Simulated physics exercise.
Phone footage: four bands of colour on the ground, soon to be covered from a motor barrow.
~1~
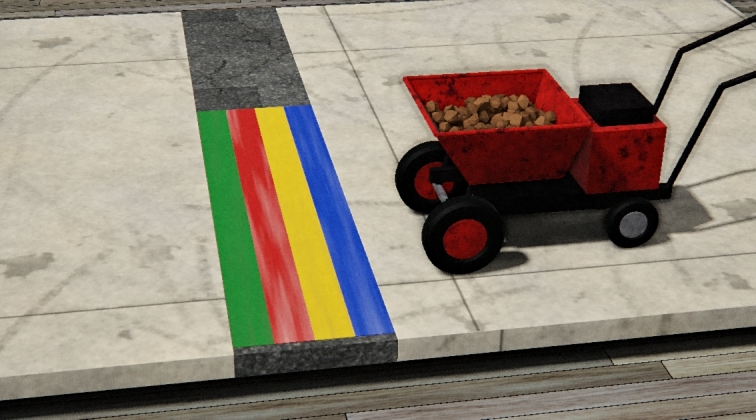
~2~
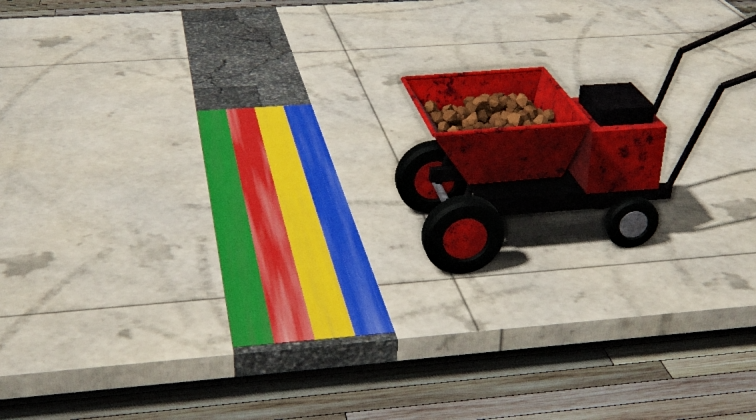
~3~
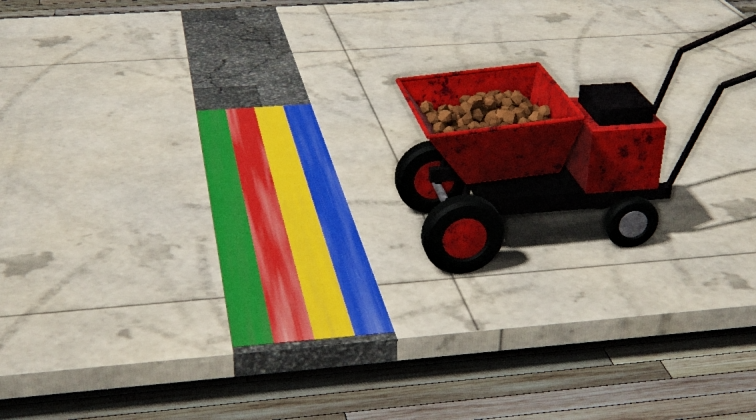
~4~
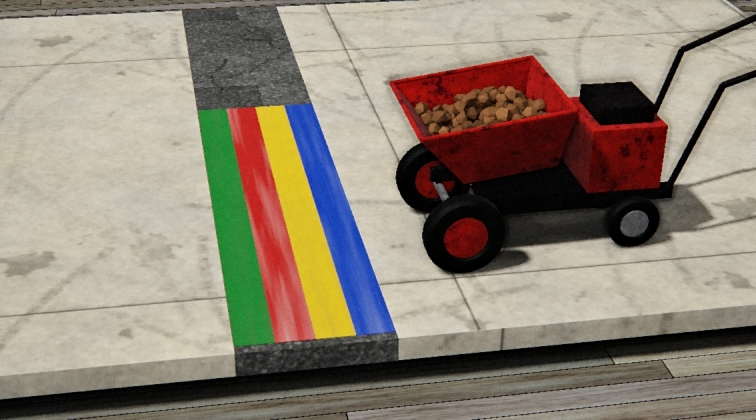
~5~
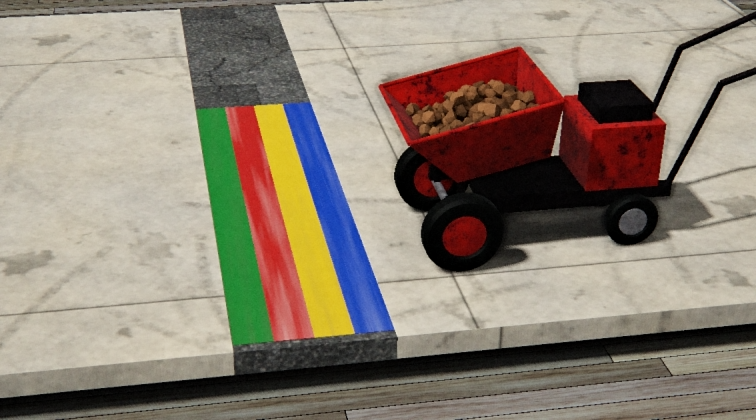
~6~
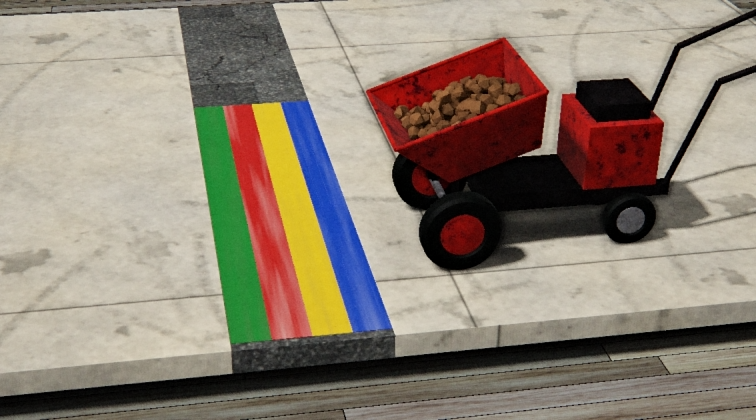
On a pale, stained slab edged by grey boards, seen from above at an angle, a dark strip crosses the surface. Green, red, yellow and blue bands lie side by side along it from left to right, and a red motor barrow with black handles stands to the right, its skip holding brown clods. The skip, level at first, tilts gradually toward the left, its rear rising, while the wheels stay put and the view barely shifts.
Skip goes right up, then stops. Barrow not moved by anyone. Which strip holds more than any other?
The yellow strip.
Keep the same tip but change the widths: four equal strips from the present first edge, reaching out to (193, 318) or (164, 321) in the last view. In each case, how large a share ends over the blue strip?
Shares: Close to 10 %; close to 20 %.
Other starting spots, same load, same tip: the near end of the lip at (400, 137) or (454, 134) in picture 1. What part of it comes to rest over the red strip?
Try 1: 40 %. Try 2: 20 %.
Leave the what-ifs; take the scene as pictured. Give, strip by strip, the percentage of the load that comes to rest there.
In percent: Blue strip 5, yellow strip 35, red strip 20, green strip 10.
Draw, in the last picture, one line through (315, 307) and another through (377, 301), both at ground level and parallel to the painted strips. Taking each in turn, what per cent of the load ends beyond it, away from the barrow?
Roughly 40 and 70 %.
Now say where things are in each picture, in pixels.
The first frame shows lip of the skip (437, 135), level; top of the load (498, 121), clay clods; blue strip (365, 303); yellow strip (326, 307); red strip (287, 310); green strip (248, 314).
The second frame shows lip of the skip (435, 135), level; top of the load (499, 117).
The third frame shows lip of the skip (429, 137), tipped barely; top of the load (502, 121).
The fourth frame shows lip of the skip (422, 140), tipped a little; top of the load (507, 109).
The fifth frame shows lip of the skip (410, 144), tipped a little; top of the load (496, 103).
The sixth frame shows lip of the skip (396, 150), tipped clearly; top of the load (495, 93); blue strip (362, 299); yellow strip (324, 302); red strip (285, 306); green strip (246, 310).
Just after the last frame, skip tipped steeply; every one in the skip.
A moment on, skip tipped right over; almost all in the skip; just a few over the blue strip; about a tenth over the yellow strip; just a few over the red strip.
Further on, skip tipped right over; roughly a third in the skip; about a tenth over the blue strip; roughly a third over the yellow strip; roughly a quarter over the red strip; about a tenth over the green strip; just a few off the paint.
When it is over, skip tipped right over; roughly a quarter in the skip; about a tenth over the blue strip; roughly a third over the yellow strip; roughly a quarter over the red strip; about a tenth over the green strip; just a few off the paint.
